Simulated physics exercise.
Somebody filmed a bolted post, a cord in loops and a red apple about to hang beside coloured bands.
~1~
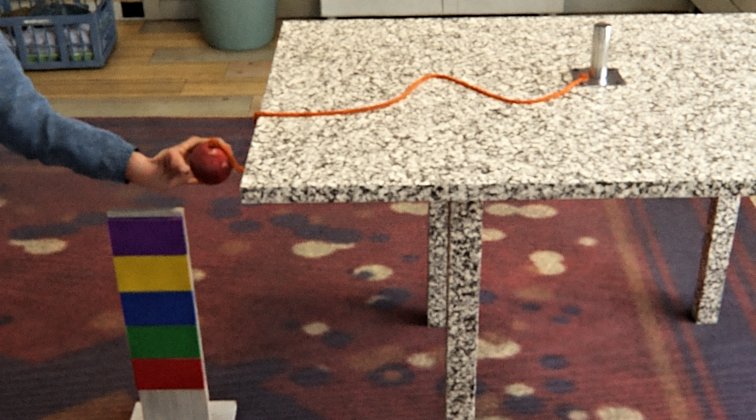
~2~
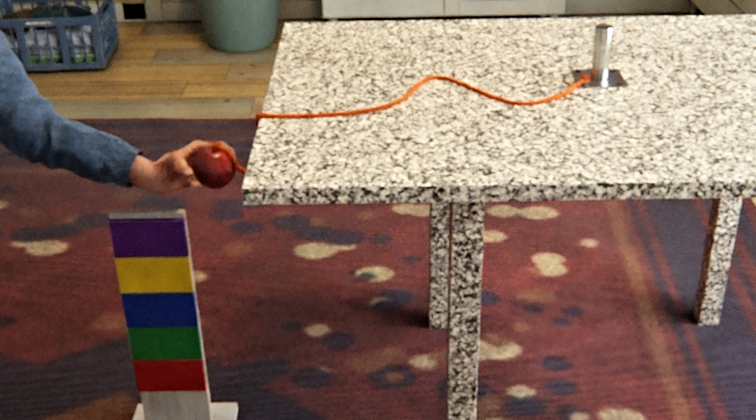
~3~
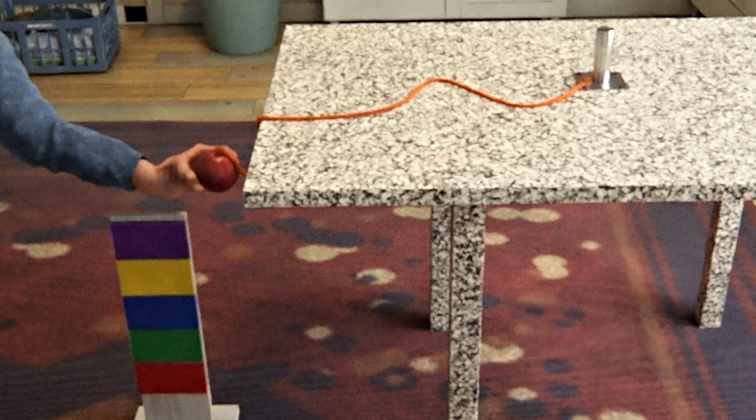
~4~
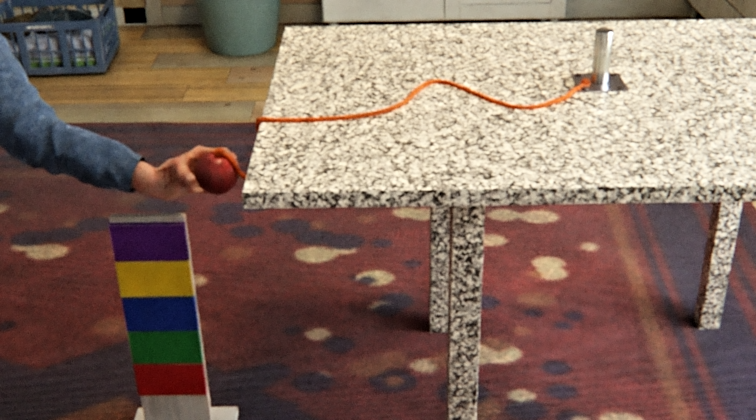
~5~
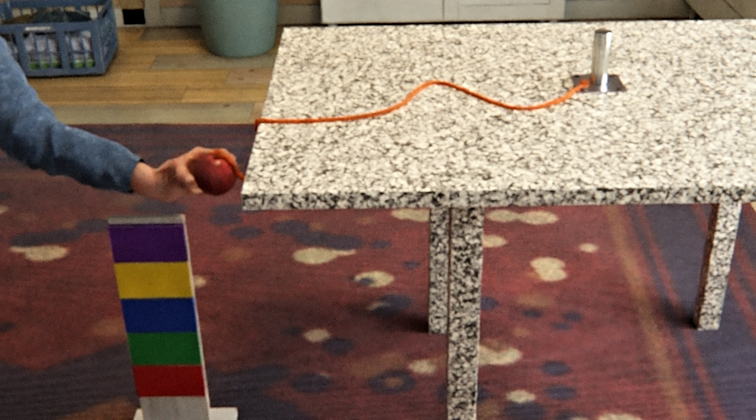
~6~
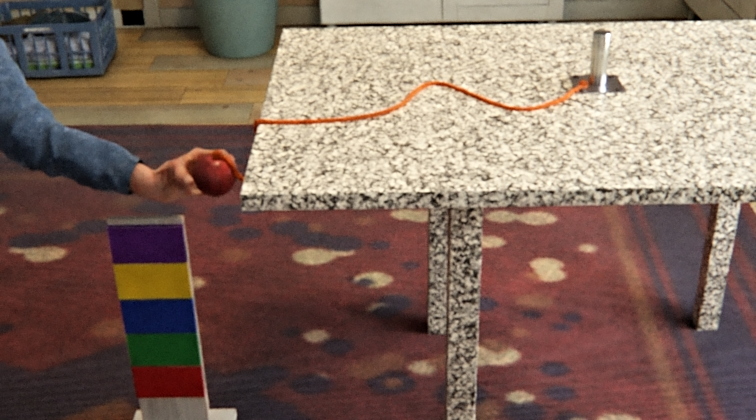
The clip shows a hand holding a red apple beside a speckled table, above a stand with purple, yellow, blue, green and red bands, while an orange cord lies across the tabletop; almost nothing moves.
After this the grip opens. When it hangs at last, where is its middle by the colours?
By the colours, at blue.
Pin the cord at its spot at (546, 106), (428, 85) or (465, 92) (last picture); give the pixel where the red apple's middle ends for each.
Try one gives (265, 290), try two (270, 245), and try three (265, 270).
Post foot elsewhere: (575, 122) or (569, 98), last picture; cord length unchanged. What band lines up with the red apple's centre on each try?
It comes out green the first time and green the second time.
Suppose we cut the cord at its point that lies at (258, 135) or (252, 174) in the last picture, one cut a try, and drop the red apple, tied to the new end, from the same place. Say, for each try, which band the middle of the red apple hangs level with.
Per try - 1: Purple; 2: Yellow.
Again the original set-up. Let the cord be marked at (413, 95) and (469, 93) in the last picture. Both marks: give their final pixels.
About (340, 101), and the other about (423, 95).
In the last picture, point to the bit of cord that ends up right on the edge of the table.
Spot: Approx. (362, 117).
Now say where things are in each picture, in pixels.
The first picture shows red apple (211, 163); purple (147, 238); yellow (153, 275); blue (158, 309); green (163, 343); red (168, 375).
The second picture shows red apple (215, 167); cord through (567, 93) (485, 94) (417, 86) (357, 113) (259, 125).
The third picture shows red apple (217, 171).
The fourth picture shows red apple (217, 173); cord through (567, 97) (485, 98) (417, 90) (357, 117) (260, 129).
The fifth picture shows red apple (216, 174).
The sixth picture shows red apple (215, 175); cord through (565, 99) (483, 100) (415, 92) (355, 118) (258, 131).
Soon after, apple near (235, 316); level with blue.
Then, apple near (319, 288); level with blue.
Further on, apple near (254, 307); level with blue.
At rest, apple near (273, 307); level with blue. The cord holds its middle at blue.
